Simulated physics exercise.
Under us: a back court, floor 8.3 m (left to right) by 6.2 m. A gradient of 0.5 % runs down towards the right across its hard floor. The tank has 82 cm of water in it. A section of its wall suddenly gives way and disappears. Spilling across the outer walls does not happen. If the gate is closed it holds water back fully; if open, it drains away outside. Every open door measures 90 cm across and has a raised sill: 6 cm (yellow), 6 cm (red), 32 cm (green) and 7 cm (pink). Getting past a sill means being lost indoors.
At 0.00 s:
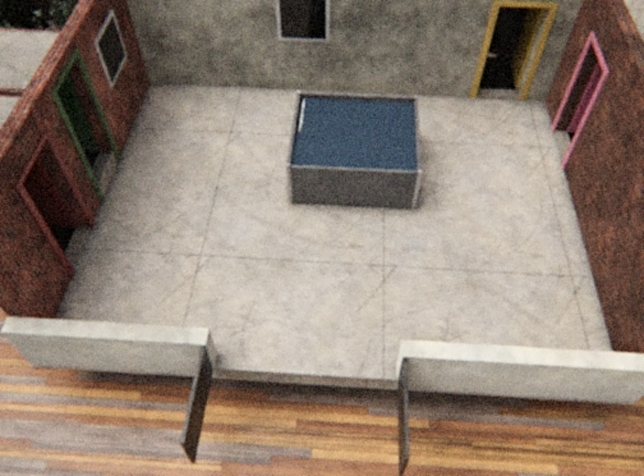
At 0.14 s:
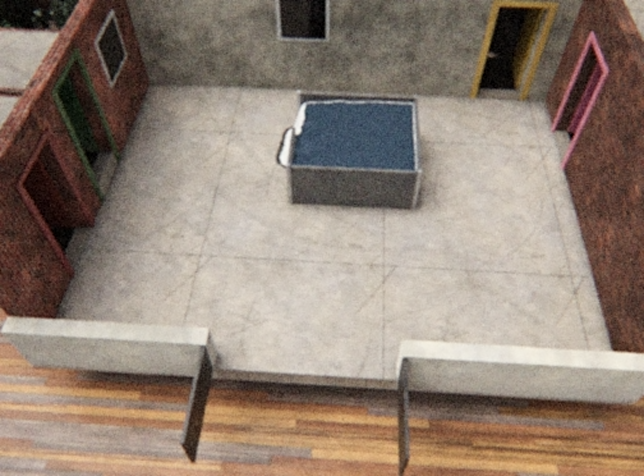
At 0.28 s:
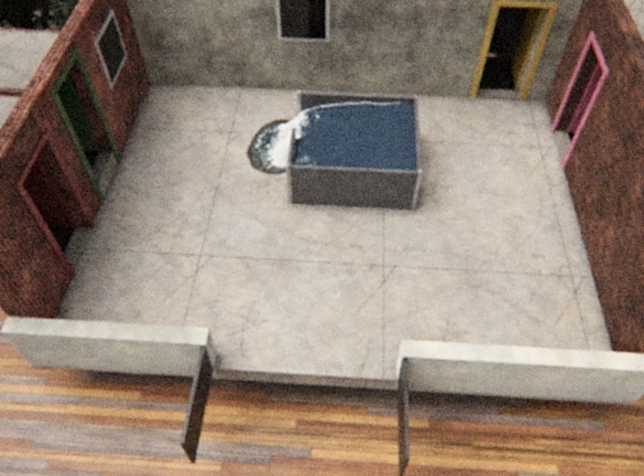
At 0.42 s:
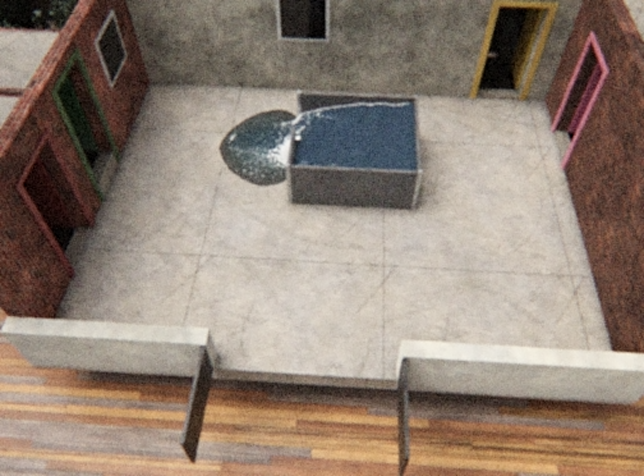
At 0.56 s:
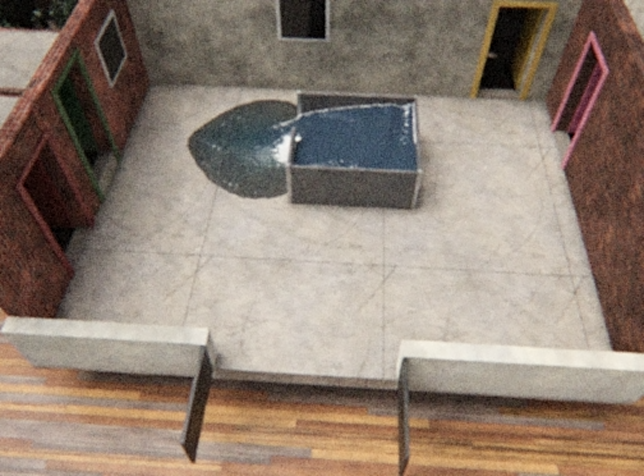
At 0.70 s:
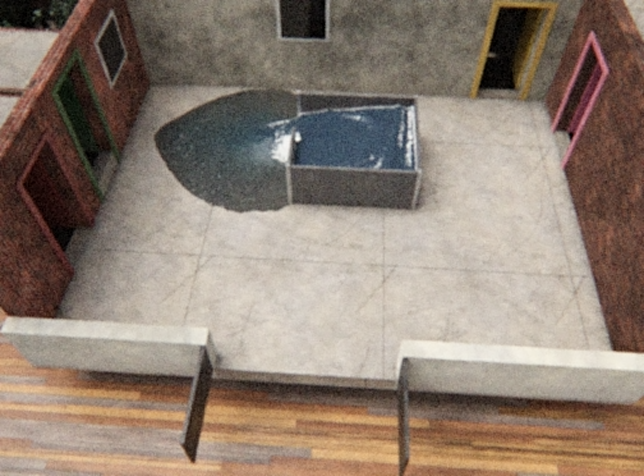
Water bursting from the left side of a grey tank and fanning out leftward across the pale floor of a walled court.
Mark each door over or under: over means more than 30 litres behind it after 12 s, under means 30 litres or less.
Yellow door under, red door over, green door under, pink door under.
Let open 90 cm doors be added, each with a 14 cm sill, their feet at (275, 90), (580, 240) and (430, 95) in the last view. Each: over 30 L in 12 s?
In turn: Under, not over, under.
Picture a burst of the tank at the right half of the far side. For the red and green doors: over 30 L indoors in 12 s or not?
Well, against that limit, at red it's within bounds, and at green it's within bounds.
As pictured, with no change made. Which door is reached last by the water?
Pink.
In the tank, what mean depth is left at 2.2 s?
It averages close to 45 cm.
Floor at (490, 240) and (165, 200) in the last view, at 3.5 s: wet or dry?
I'd say spared, then drenched.
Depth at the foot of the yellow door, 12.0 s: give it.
The mean depth is around 4.5 cm.
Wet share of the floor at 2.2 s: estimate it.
Close to 25 in a hundred.
After 1.4 s water covers 25 % of the floor and is deepest (50 cm) near (151, 84); yellow door not reached, red door not reached, green door 20 cm at the sill, 0 L in, pink door not reached.
After 2.2 s water covers 25 % of the floor and is deepest (44 cm) near (146, 94); yellow door not reached, red door 10 cm at the sill, 0 L in, green door 27 cm at the sill, 0 L in, pink door not reached.
After 3.5 s water covers 30 % of the floor and is deepest (26 cm) near (295, 143); yellow door not reached, red door 9 cm at the sill, 11 L in, green door 18 cm at the sill, 0 L in, pink door not reached.
After 7.0 s water covers 70 % of the floor and is deepest (16 cm) near (95, 345); yellow door 3 cm at the sill, 0 L in, red door 9 cm at the sill, 28 L in, green door 10 cm at the sill, 0 L in, pink door not reached.
After 12.0 s water covers 95 % of the floor and is deepest (10 cm) near (560, 156); yellow door 4 cm at the sill, 0 L in, red door 7 cm at the sill, 67 L in, green door 5 cm at the sill, 0 L in, pink door 9 cm at the sill, 1 L in.
